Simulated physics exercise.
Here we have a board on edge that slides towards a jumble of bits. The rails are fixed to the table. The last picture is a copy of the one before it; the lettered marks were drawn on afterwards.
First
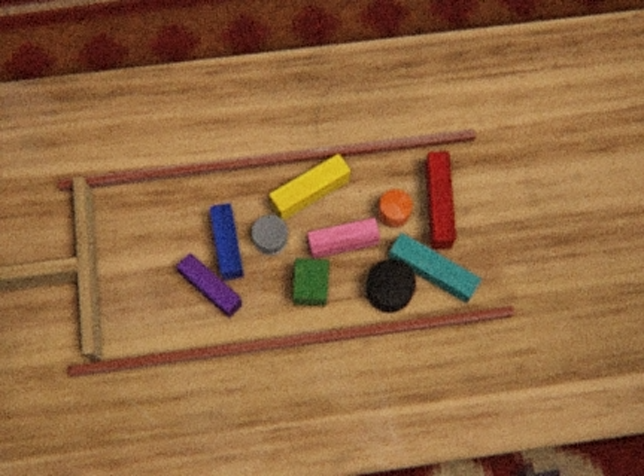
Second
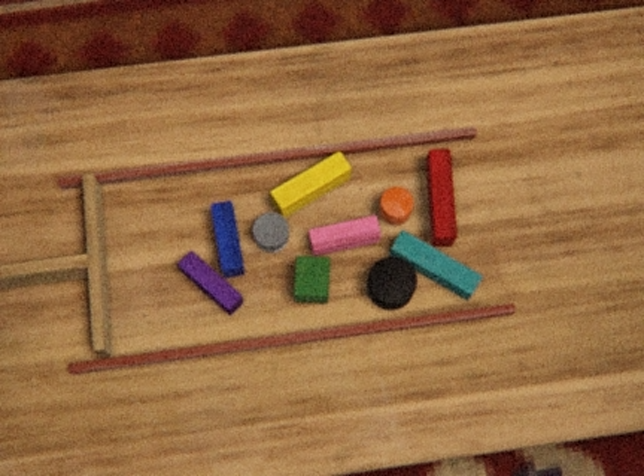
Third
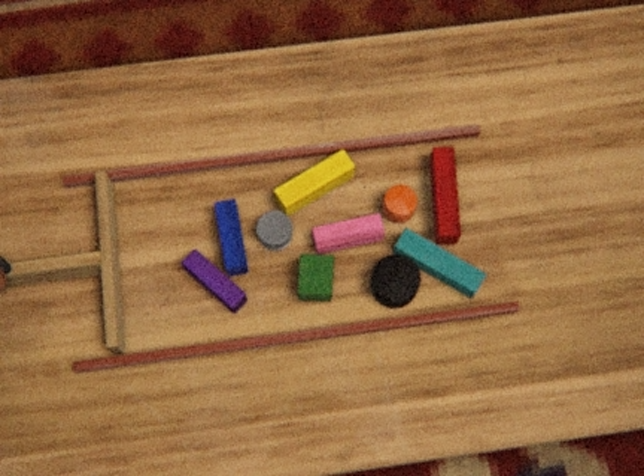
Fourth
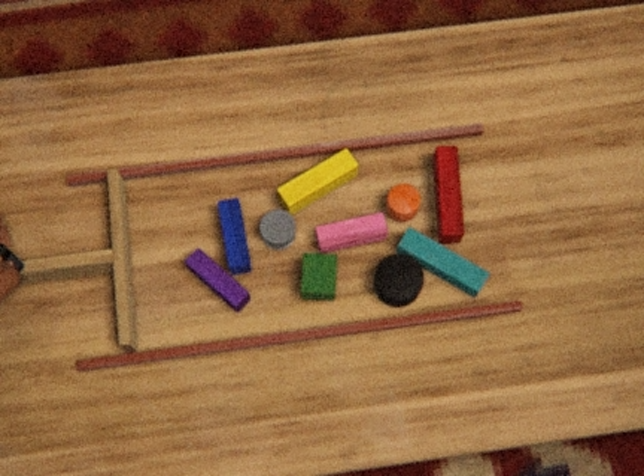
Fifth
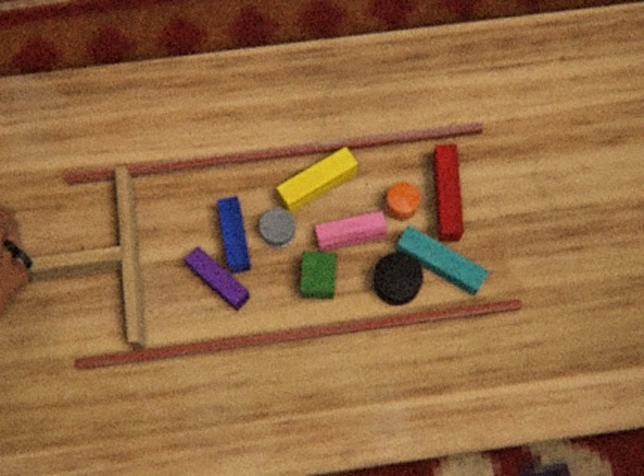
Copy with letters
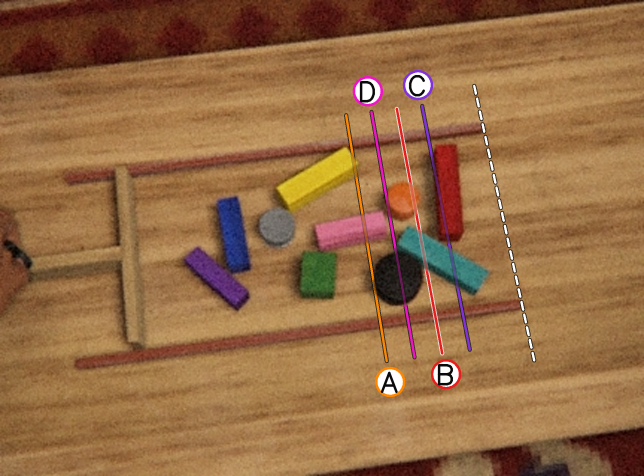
A wooden board on edge slides a short way right between two reddish rods, pushed by its handle as a hand comes into view at left, while the jumble of coloured blocks and discs ahead lies untouched.
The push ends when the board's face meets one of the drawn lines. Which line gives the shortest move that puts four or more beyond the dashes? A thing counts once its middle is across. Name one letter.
At least to C.
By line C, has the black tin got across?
By then, yes.
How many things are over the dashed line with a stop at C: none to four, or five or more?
In all, five or more.
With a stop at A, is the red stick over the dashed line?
By then, no.
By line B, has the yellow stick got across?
By then, no.
On the marked copy, A at (365, 232); B at (418, 226); C at (445, 222); D at (392, 229); the dashed line at (502, 215).
Taking C. A third of the way, board (243, 236); red stick (447, 193); turquoise bar (442, 261); none across.
Two thirds of the way, board (357, 221); red stick (470, 186); turquoise bar (475, 255); none across.
When it is over, board (445, 210); red stick (546, 163); turquoise bar (554, 236); five across.
As for the rest, A gets none across; B gets only two across; D gets only one across.
